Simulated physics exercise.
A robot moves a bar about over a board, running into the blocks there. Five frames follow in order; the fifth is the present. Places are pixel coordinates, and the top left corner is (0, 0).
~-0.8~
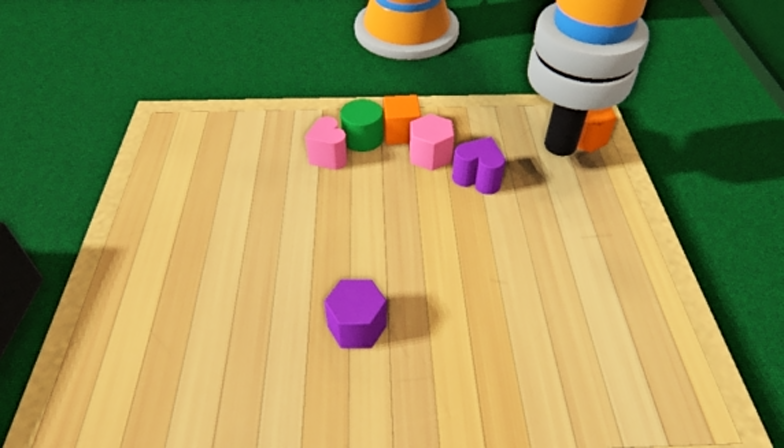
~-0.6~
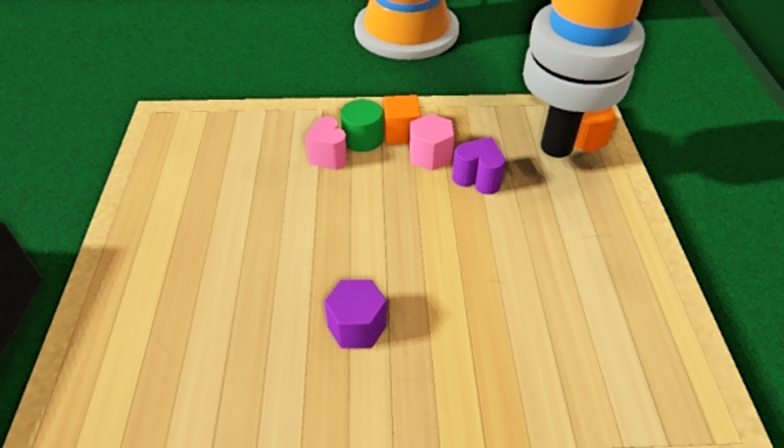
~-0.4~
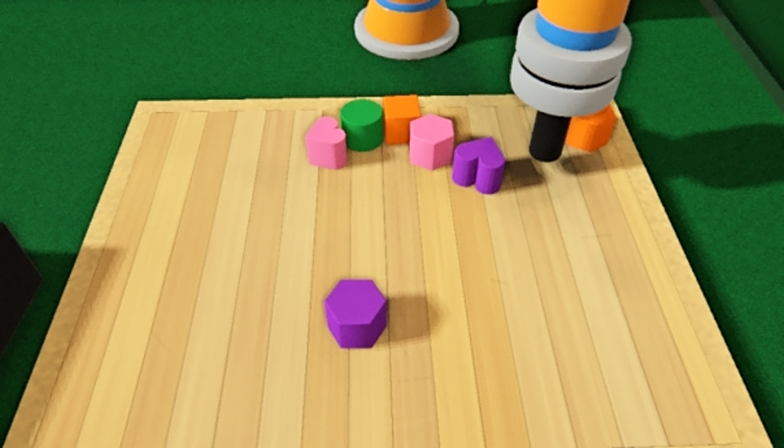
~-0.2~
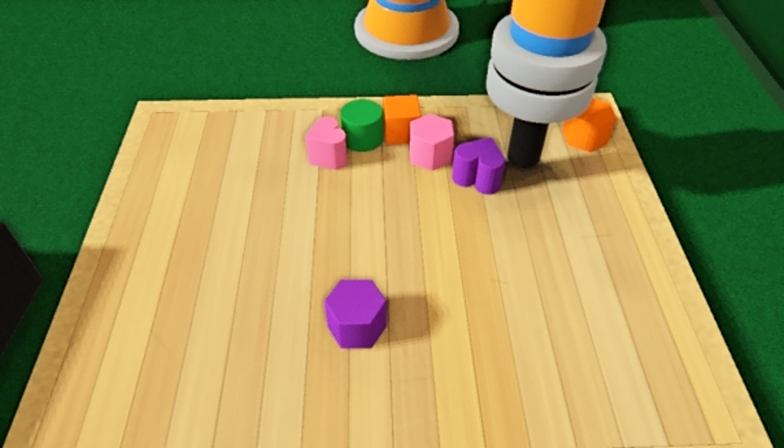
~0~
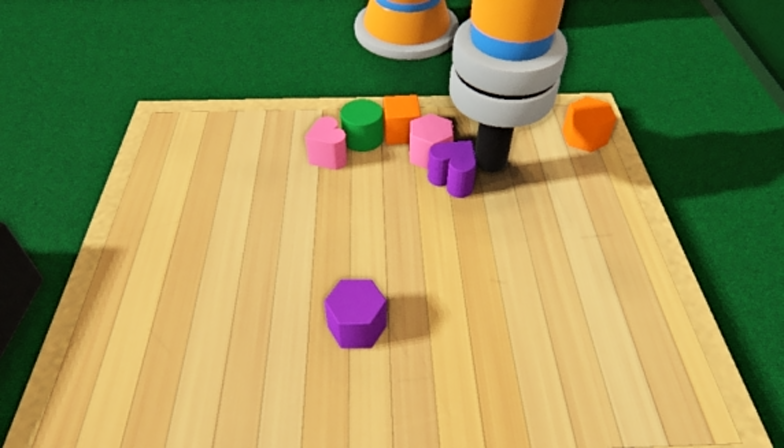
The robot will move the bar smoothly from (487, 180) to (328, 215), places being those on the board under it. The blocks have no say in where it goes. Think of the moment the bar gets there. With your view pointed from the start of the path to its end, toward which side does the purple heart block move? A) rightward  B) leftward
My pick is A.
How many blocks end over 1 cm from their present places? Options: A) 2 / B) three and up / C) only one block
Correct choice: C.
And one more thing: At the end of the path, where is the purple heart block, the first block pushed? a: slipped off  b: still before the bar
That would be a.
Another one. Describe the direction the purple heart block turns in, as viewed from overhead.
It turns clockwise.
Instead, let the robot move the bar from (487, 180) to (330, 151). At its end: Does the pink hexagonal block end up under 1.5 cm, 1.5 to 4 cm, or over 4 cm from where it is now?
Long: Over 4 cm.
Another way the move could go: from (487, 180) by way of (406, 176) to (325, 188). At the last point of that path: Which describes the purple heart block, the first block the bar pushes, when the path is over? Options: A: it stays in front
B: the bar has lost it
B - the bar has lost it.
On the path given first. One third of the way, bar at (437, 173); purple heart block at (401, 159), turned 20° clockwise.
Two thirds of the way, bar at (382, 185); purple heart block at (357, 156), turned 60° clockwise.
At the end, bar at (326, 197); pink hexagonal block unmoved; purple heart block at (350, 155), turned 75° clockwise.
